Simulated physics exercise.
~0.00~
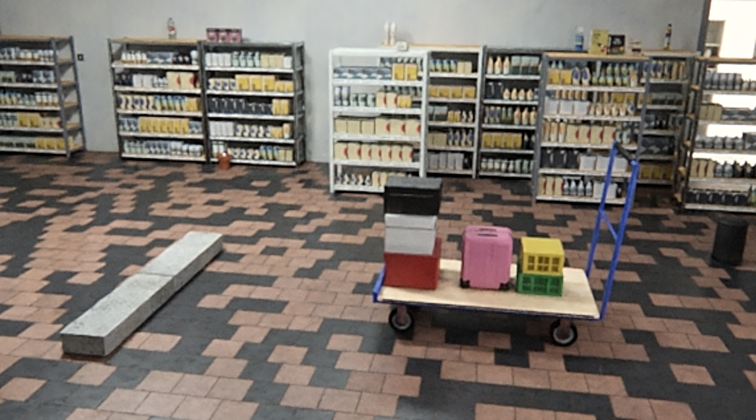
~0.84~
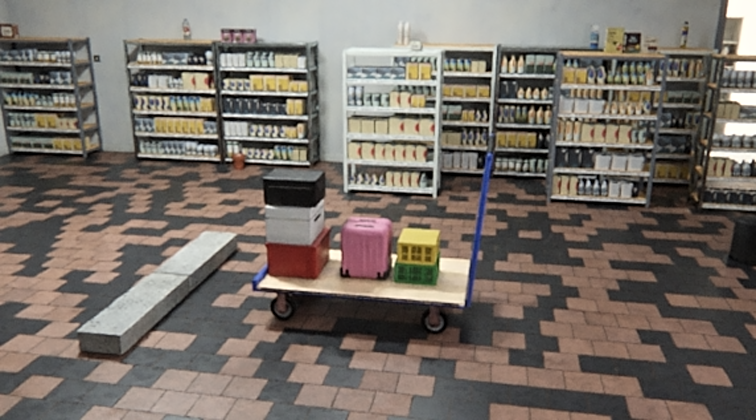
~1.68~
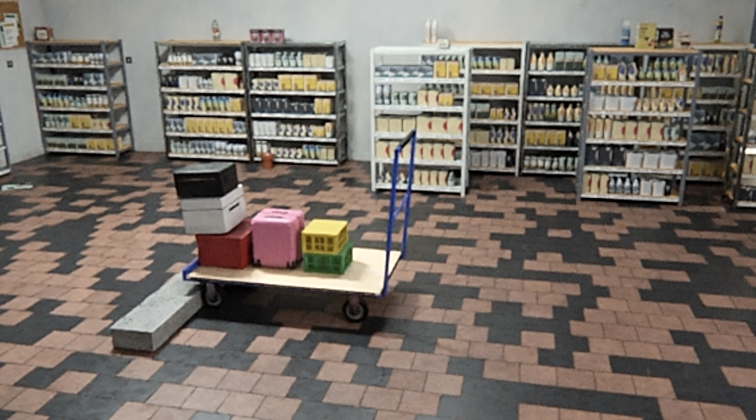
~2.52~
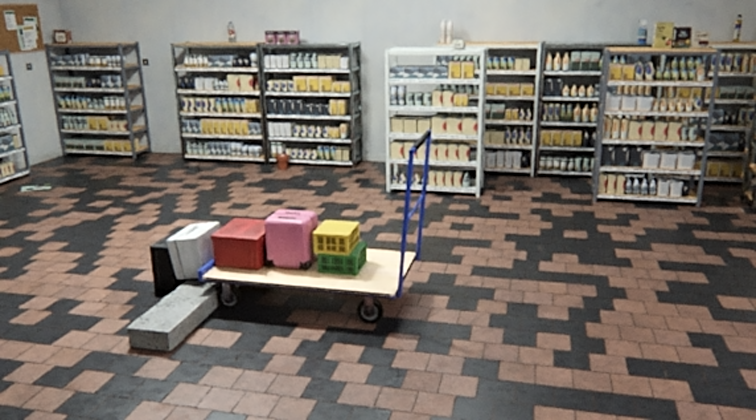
In a storeroom lined with stocked shelves, a flat trolley carrying stacked boxes, a pink suitcase and two crates rolled left up to a low kerb and stopped, and the black and white boxes toppled off its front, leaving the rest aboard.
